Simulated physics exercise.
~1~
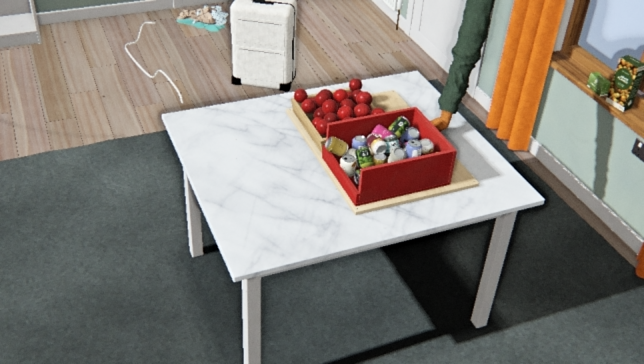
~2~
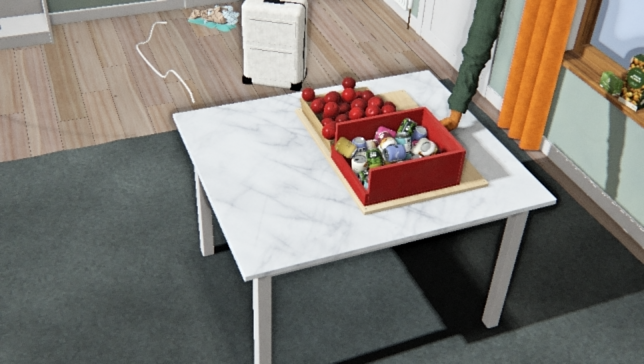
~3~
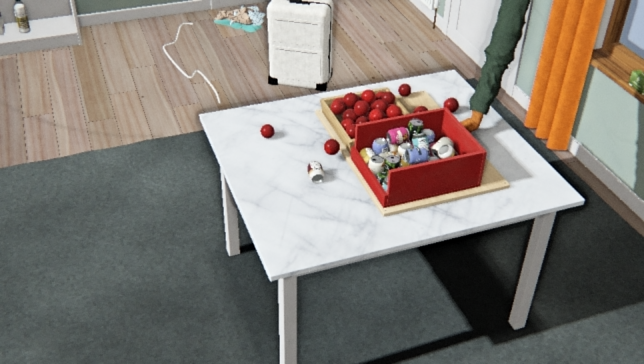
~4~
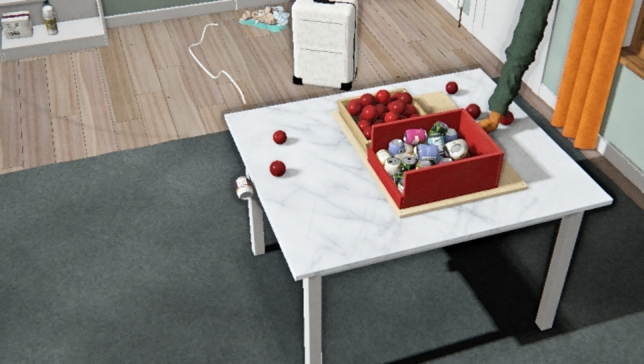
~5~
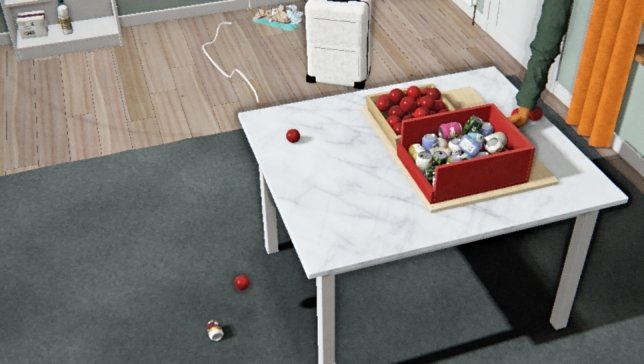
A room with a wooden floor and a dark grey carpet is seen from above, the view drifting slightly left. On a white marble-topped table, a green-sleeved arm at the right holds a board carrying a red box of small cans and a pale wooden box heaped with red apples; a white suitcase and orange curtain stand behind. The hand shakes the board back and forth, and a few apples and one can spill onto the tabletop. The can rolls left and drops over the edge, followed by an apple. Both end on the carpet, while another apple stays near the table's far left corner and most of the load remains boxed.
